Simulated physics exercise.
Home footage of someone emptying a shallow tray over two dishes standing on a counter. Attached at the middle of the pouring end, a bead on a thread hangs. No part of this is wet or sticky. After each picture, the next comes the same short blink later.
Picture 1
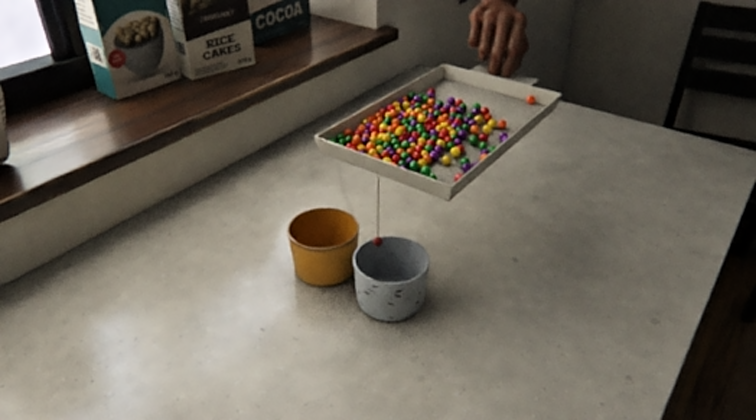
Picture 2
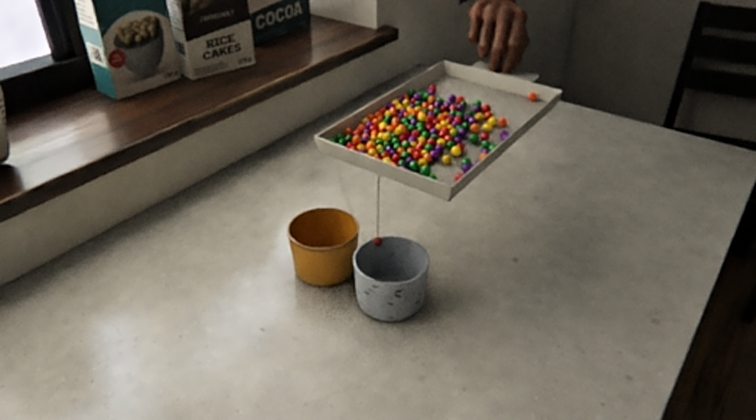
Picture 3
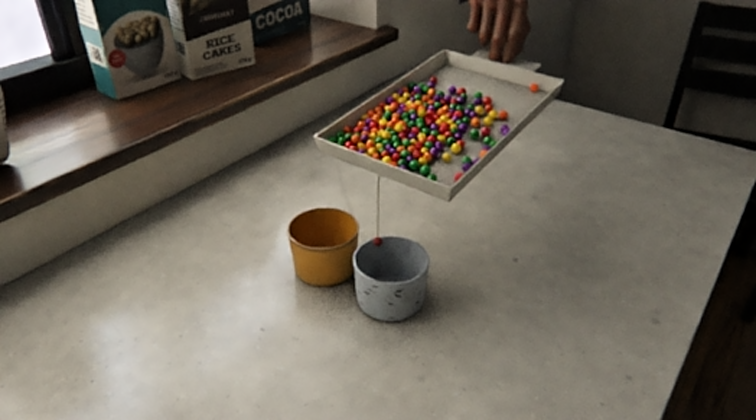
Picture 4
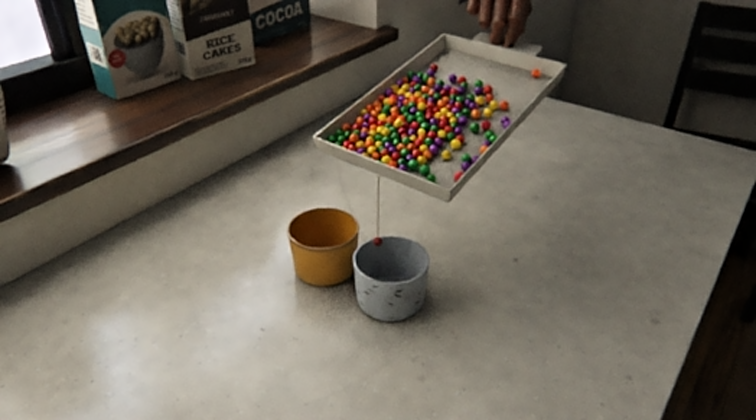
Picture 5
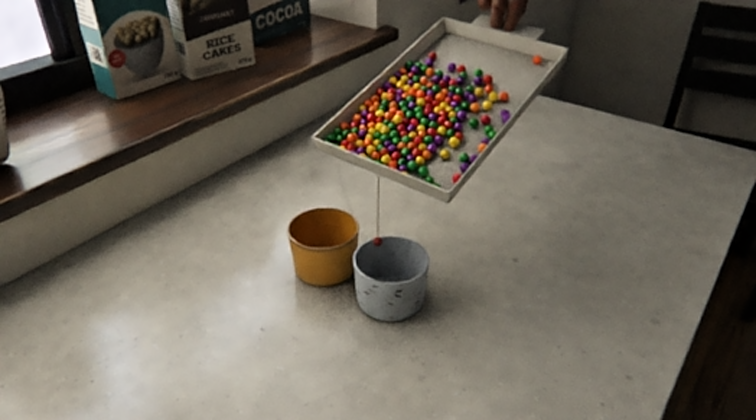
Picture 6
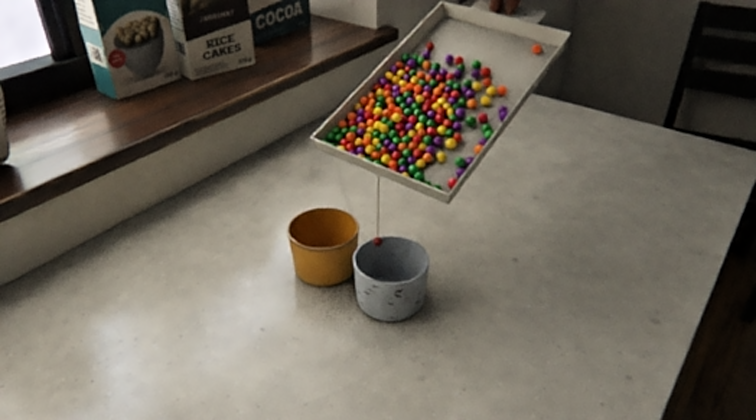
A shallow off-white tray of small multicoloured beads tilts steadily steeper above a pale grey counter, seen from a fixed, raised view beside a wooden windowsill holding food boxes. Below its near end, where a small red bead hangs on a thread, stand a mustard-yellow dish on the left and a speckled grey one on the right. A hand raises the far end, its right near corner dipping lowest, as the beads shift slightly.
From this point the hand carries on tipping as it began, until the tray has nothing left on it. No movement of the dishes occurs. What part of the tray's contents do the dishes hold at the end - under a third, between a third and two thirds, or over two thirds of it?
The dishes hold under a third of it.
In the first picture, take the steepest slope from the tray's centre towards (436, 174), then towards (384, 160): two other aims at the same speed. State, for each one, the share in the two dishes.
Roughly 0 percent first and 10 percent second.
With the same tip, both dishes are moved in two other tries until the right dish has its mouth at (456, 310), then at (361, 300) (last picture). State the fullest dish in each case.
The one on the left side, and then the one on the right side.
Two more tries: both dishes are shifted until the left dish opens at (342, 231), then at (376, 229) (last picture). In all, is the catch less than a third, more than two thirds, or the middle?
For the first try it's less than a third, and for the second it's under a third.
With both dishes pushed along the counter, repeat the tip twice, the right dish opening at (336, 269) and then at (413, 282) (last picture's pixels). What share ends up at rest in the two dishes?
First placement: Some 30 %; second placement: Some 40 %.
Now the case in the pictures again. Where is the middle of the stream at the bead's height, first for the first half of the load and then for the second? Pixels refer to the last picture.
The opening part goes through (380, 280); what follows goes through (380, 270).
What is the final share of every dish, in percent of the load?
In the left dish 0 per cent comes to rest, in the right dish 0 per cent.
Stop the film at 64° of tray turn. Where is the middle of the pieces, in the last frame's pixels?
At about (393, 158).
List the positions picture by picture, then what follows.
In the first frame, corners of the pouring end near (319, 136) and (450, 184), level; middle of the load near (412, 131), round plastic beads; left dish near (301, 261); right dish near (369, 295); bead on its thread near (378, 241).
In the second frame, corners of the pouring end near (319, 136) and (450, 184), level; middle of the load near (412, 129).
In the third frame, corners of the pouring end near (319, 136) and (450, 185), tipped barely, lowest at the right corner; middle of the load near (412, 126).
In the fourth frame, corners of the pouring end near (318, 136) and (449, 187), tipped a little, lowest at the right corner; middle of the load near (412, 120).
In the fifth frame, corners of the pouring end near (317, 136) and (448, 189), tipped a little, lowest at the right corner; middle of the load near (410, 116), a little on the move.
In the sixth frame, corners of the pouring end near (316, 137) and (447, 191), tipped clearly, lowest at the right corner; middle of the load near (408, 113), near two thirds on the move; left dish near (301, 261); right dish near (369, 295).
Shortly afterwards, tray tipped steeply; all but a few on the tray; only a few outside both; a little in the air.
Next, tray tipped past a quarter turn; a little on the tray; only a few in the right dish; the bulk outside both; a little in the air.
Some moments later, tray tipped past a quarter turn; only a few in the right dish; all but a few outside both.
In the end, tray tipped past a quarter turn; only a few in the right dish; none at all in the left dish; all but a few outside both.
